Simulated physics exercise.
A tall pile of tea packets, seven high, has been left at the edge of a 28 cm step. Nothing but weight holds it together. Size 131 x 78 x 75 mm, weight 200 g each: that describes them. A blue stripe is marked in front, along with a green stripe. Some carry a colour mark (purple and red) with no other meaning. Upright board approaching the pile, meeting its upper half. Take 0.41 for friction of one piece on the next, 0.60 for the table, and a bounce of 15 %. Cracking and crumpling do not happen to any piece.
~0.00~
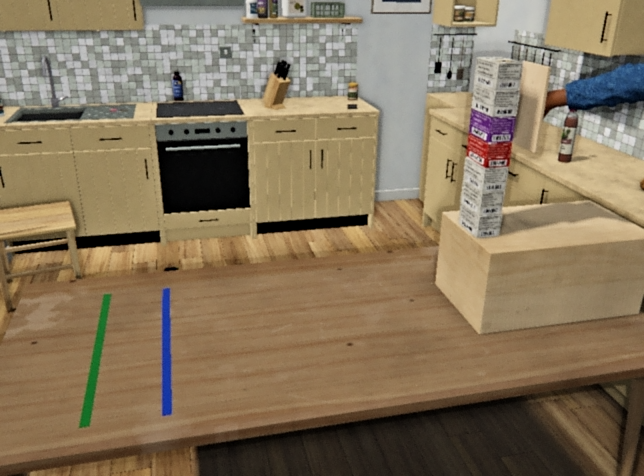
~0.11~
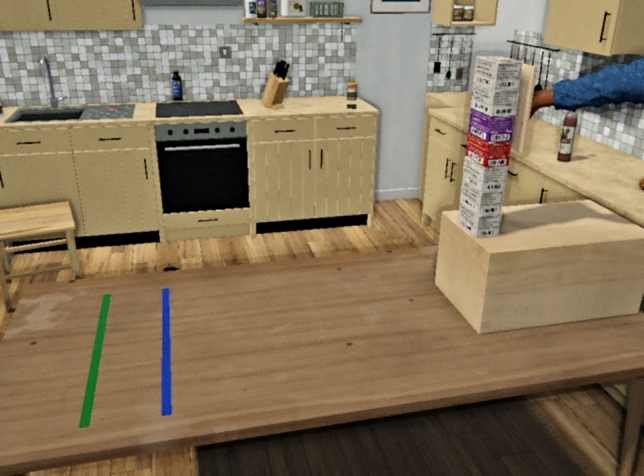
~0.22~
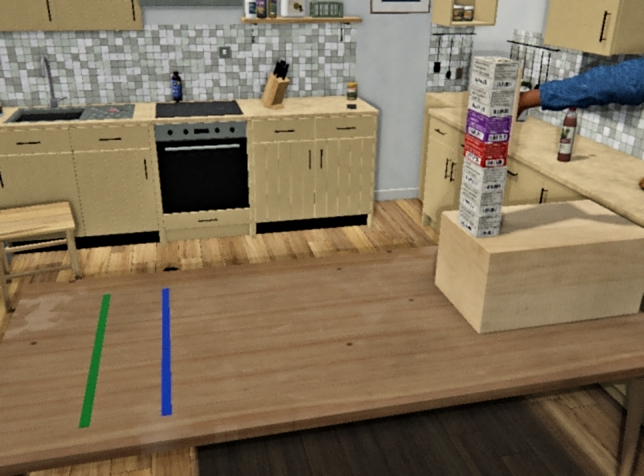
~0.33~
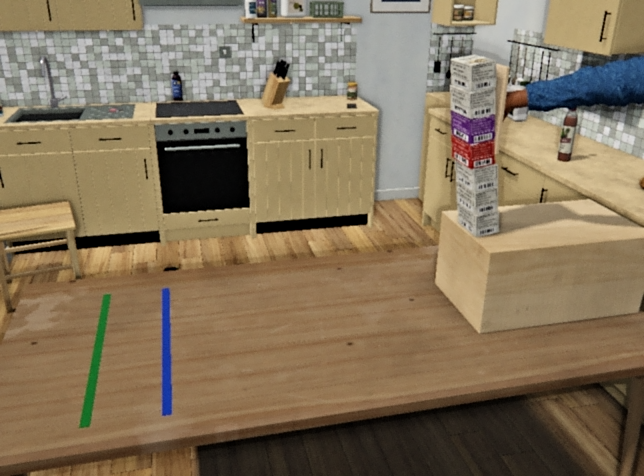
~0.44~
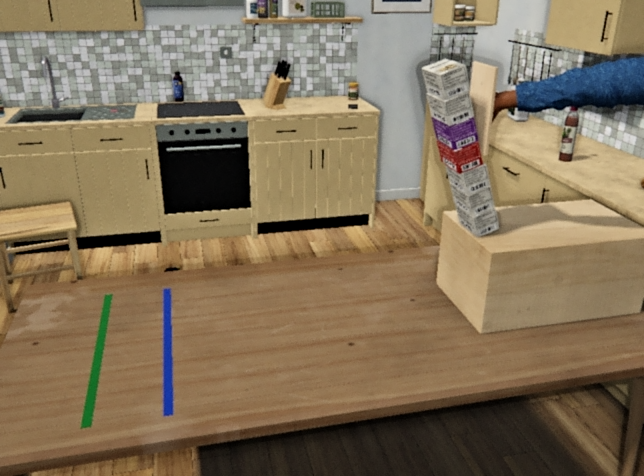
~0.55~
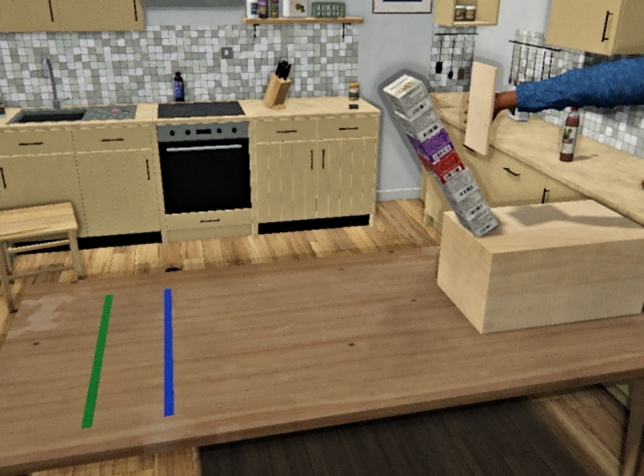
In a kitchen with pale cupboards and a tiled wall, seen from slightly above a wooden table, the view stays essentially still. A tall stack of white, purple and red packets stands on a pale wooden block at right, with green and blue stripes at left. From the right, a blue-sleeved arm pushes an upright board against the upper stack, which leans steadily leftward, tilting steeply as the board stops.
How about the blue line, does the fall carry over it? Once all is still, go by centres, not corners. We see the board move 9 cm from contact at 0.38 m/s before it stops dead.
The line is not breached.
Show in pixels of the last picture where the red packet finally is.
It ends up centred close to (359, 309).
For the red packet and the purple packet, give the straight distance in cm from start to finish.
Approx. distance from start in cm - red 64, purple 74.
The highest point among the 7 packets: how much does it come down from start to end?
73 cm.
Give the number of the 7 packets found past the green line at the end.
0.
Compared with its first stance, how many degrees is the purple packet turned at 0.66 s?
It's at some 60 degrees.
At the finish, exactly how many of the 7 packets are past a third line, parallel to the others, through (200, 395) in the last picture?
Count: 0.
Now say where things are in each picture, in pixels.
In the first frame (pixels give the middle of a visible side), board (545, 100) 8 cm short; blue line, near end, (167, 398); green line, near end, (87, 409); red packet (499, 156); purple packet (503, 130); none has stirred.
In the second frame, board (531, 100) 34 mm short; purple packet (502, 130).
In the third frame, board (517, 100) 8 mm in; red packet (496, 155) 8 mm from its place; purple packet (499, 130) 8 mm from its place; movement in 4 of them.
In the fourth frame, board (504, 100) 49 mm in; purple packet (483, 130) 8° from how it stood; red packet (483, 155) 8° from how it stood; steepest lean 8°, the packet at (483, 104); movement in 7 of them.
In the fifth frame, board (493, 101) 9 cm in; purple packet (464, 134) 19° from how it stood; red packet (469, 158) 19° from how it stood; steepest lean 19°, the packet at (460, 109); movement in 7 of them.
In the sixth frame, board (493, 101) 9 cm in, stopped; blue line, near end, (169, 398); green line, near end, (89, 409); purple packet (438, 146) 33° from how it stood, 38 mm lower; red packet (450, 167) 33° from how it stood, 26 mm lower; movement in 7 of them.
After 0.66 s, none of the 7 packets past the blue line, 7 disturbed; red packet 56° from how it stood, 9 cm lower; purple packet 55° from how it stood, 12 cm lower.
After 0.84 s, none of the 7 packets past the blue line, 7 disturbed; red packet on its side; purple packet on its side.
In the end (1.5 s), none of the 7 packets past the blue line, 7 disturbed; red packet on its side; purple packet on its side. The farthest middle lies 30 cm short of that line. From the last view, middles, red packet near (359, 309), purple packet near (335, 312).
